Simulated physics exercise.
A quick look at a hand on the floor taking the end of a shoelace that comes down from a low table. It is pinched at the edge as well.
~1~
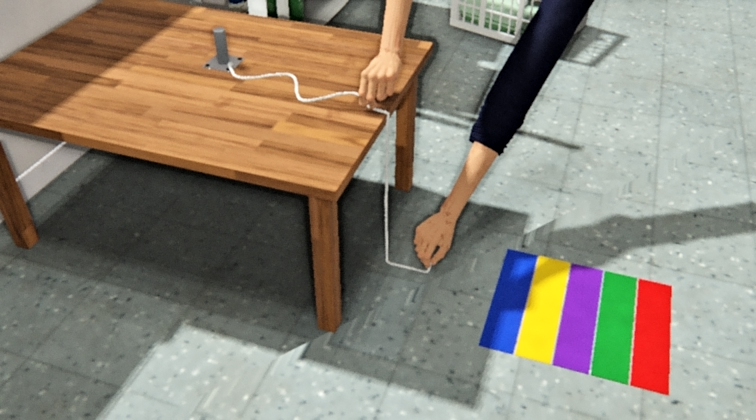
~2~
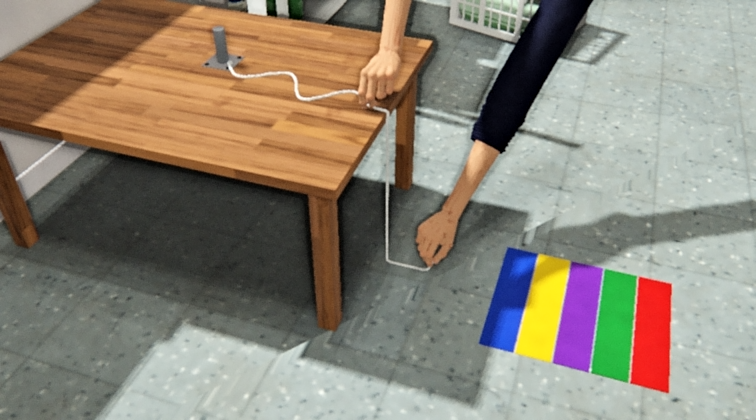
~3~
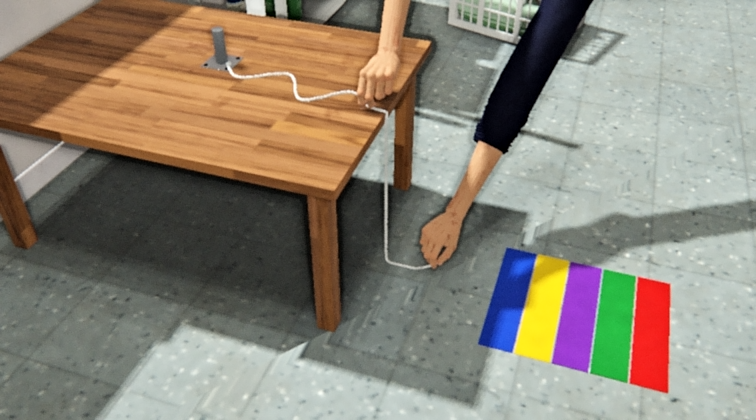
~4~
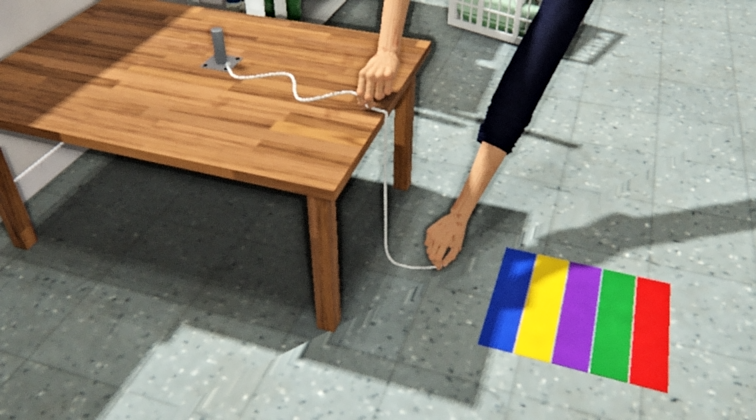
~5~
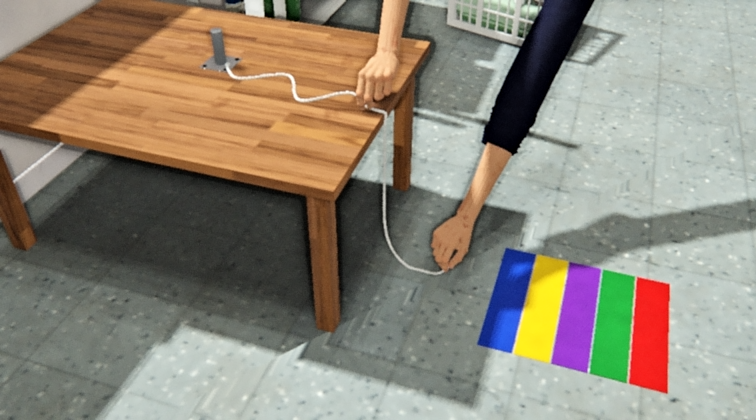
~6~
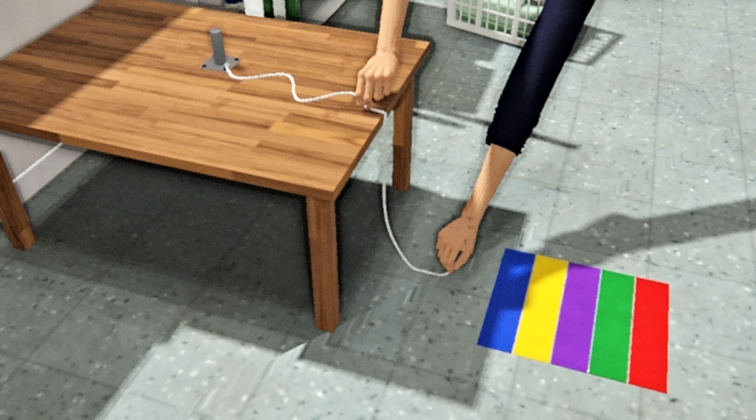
On a pale speckled tile floor beside a low wooden table, the view looks down from above at an angle. A white shoelace runs from a small grey post across the tabletop to a hand pinching it at the edge, then hangs to another hand near blue, yellow, purple, green and red stripes. The lower hand slides slightly right, drawing the lace into a curve, while the camera stays still.
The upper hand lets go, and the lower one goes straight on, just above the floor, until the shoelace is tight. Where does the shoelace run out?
The end stops over the green strip.
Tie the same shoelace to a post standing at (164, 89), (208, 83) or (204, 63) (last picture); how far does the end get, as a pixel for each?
Near (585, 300), (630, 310) and (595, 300).
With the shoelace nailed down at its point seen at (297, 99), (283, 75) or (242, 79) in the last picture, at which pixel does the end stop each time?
In that order: (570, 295), (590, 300) and (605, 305).
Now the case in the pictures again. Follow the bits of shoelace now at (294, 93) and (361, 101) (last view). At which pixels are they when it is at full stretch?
The first at (329, 93), the second at (405, 128).
Soon after, end near (561, 294); over yellow.
After that, end near (596, 302); over purple.
At the stop, end near (616, 307); over green. It gets as far as the green strip.
